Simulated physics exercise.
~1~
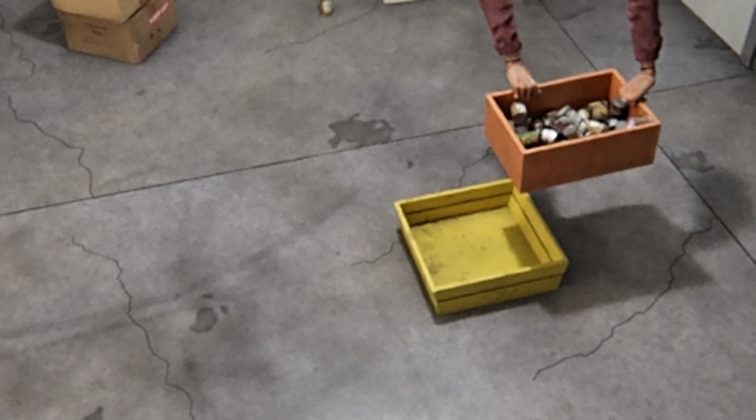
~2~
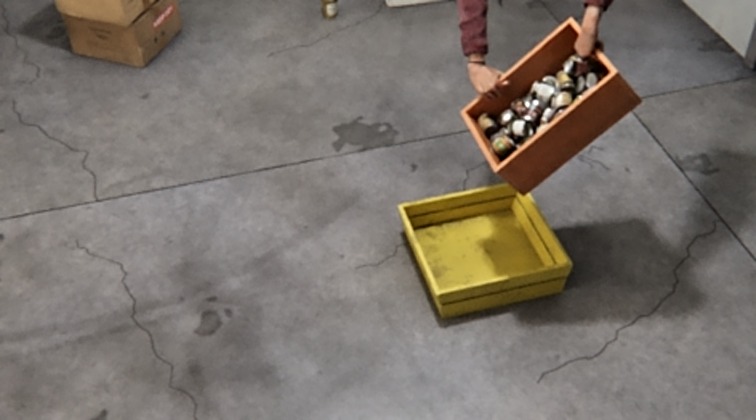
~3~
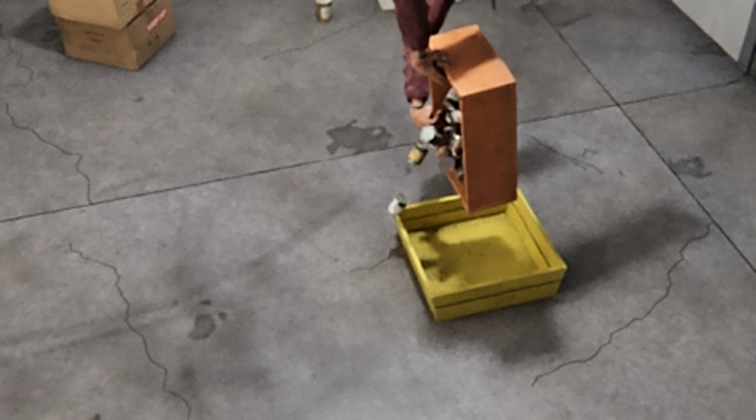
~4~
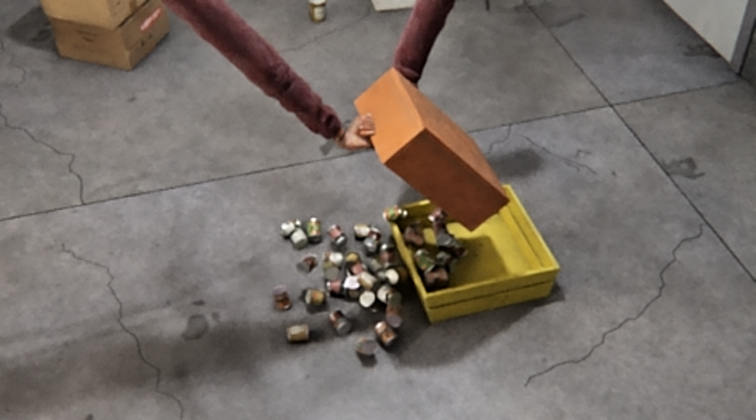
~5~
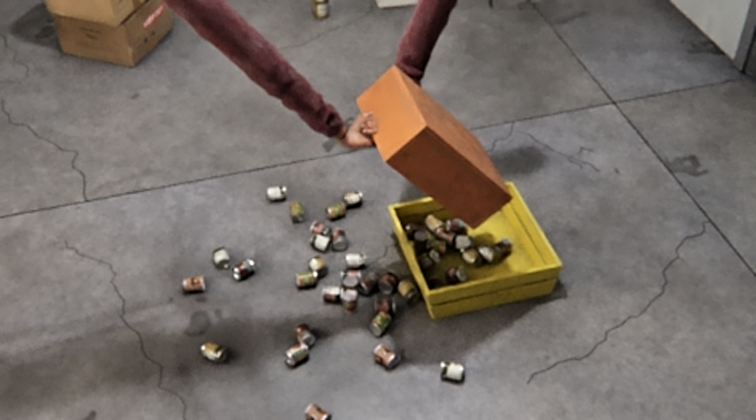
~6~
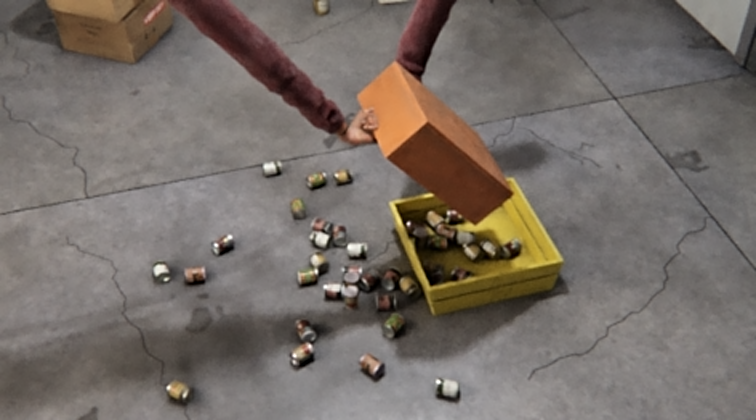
An orange crate full of small tins is held by two hands in dark red sleeves above an empty yellow basket on a cracked grey concrete floor, seen from above. Cardboard boxes stand at the upper left. The hands tip the crate to the left, and the tins slide toward its lower end. As it turns past upright, tins begin to tumble out over the basket's left edge. With the crate nearly upside down, some land in the basket while many more hit the floor and scatter leftward. The crate stays tilted over the basket, with most tins lying outside it.
